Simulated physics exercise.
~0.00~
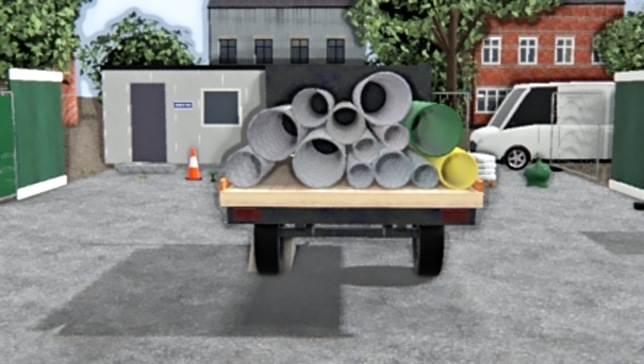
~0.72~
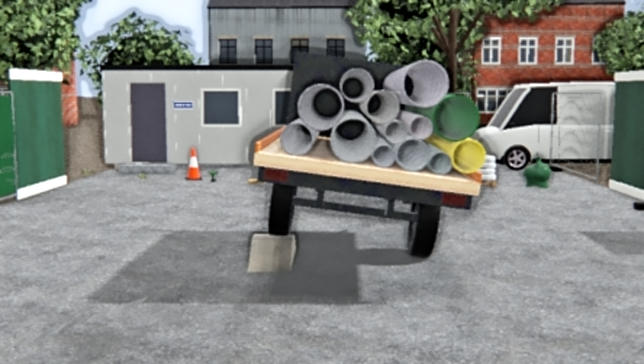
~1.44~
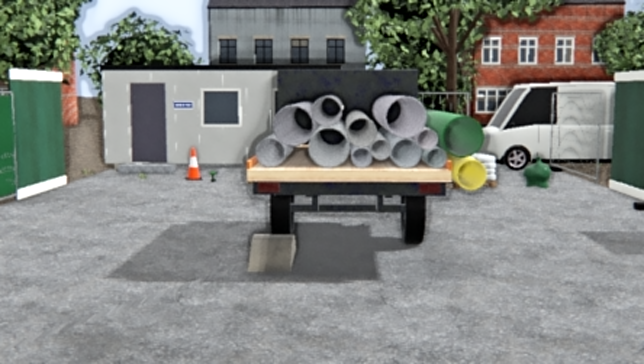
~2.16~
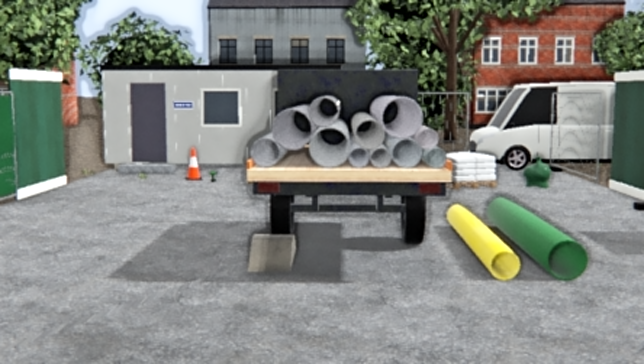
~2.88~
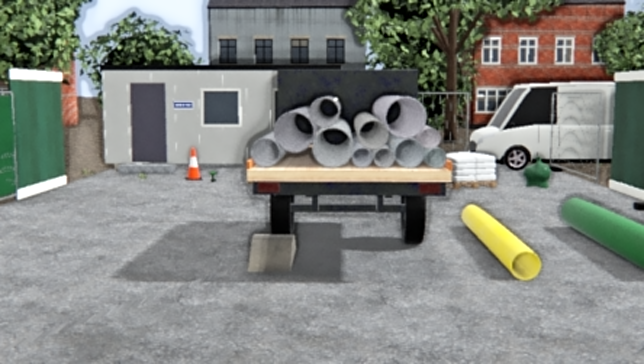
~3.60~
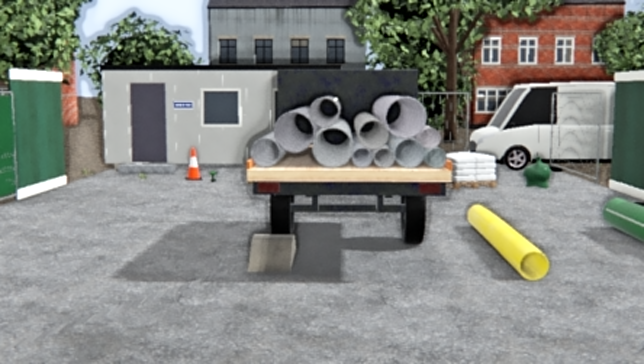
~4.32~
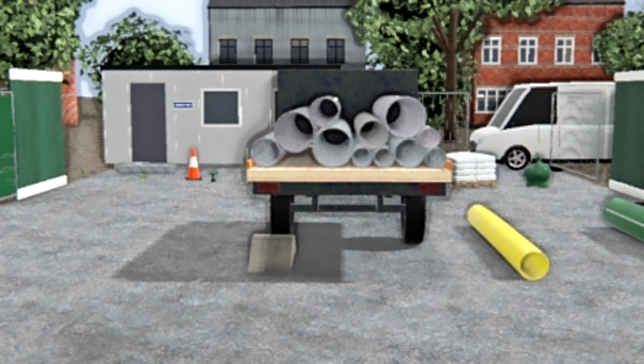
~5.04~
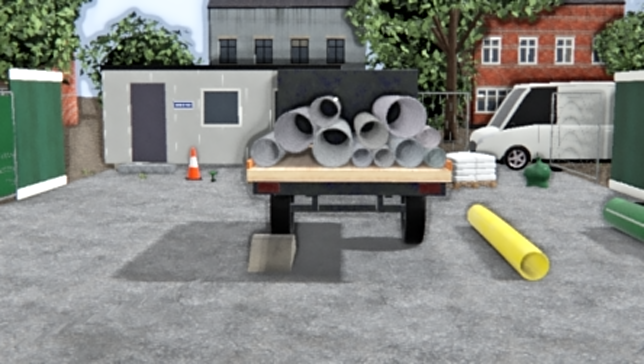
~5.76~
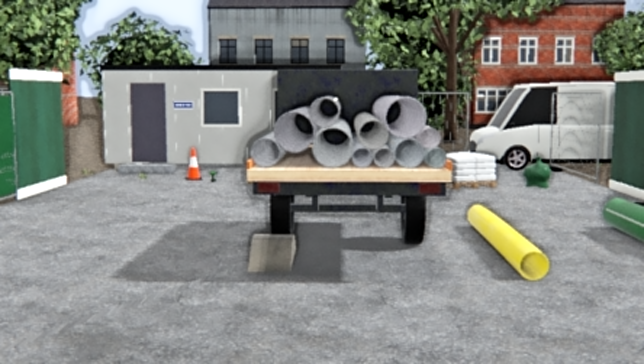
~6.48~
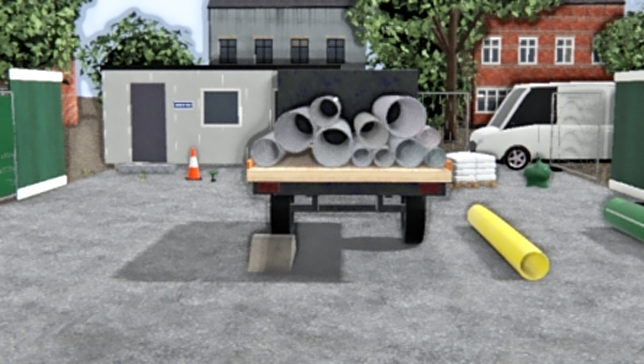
A flat trailer carrying a heap of loose grey pipes, with a green one and a yellow one at the right, is seen from behind in a paved yard. Behind it are a grey cabin, an orange cone, a white van and brick buildings. The trailer's left wheel rides up over a low concrete hump, tilting the deck to the right, then drops level again. The yellow pipe slips off the right side, and the green one follows. Both roll right across the ground and come to rest, green farthest away, while the grey pipes stay aboard the stationary trailer.
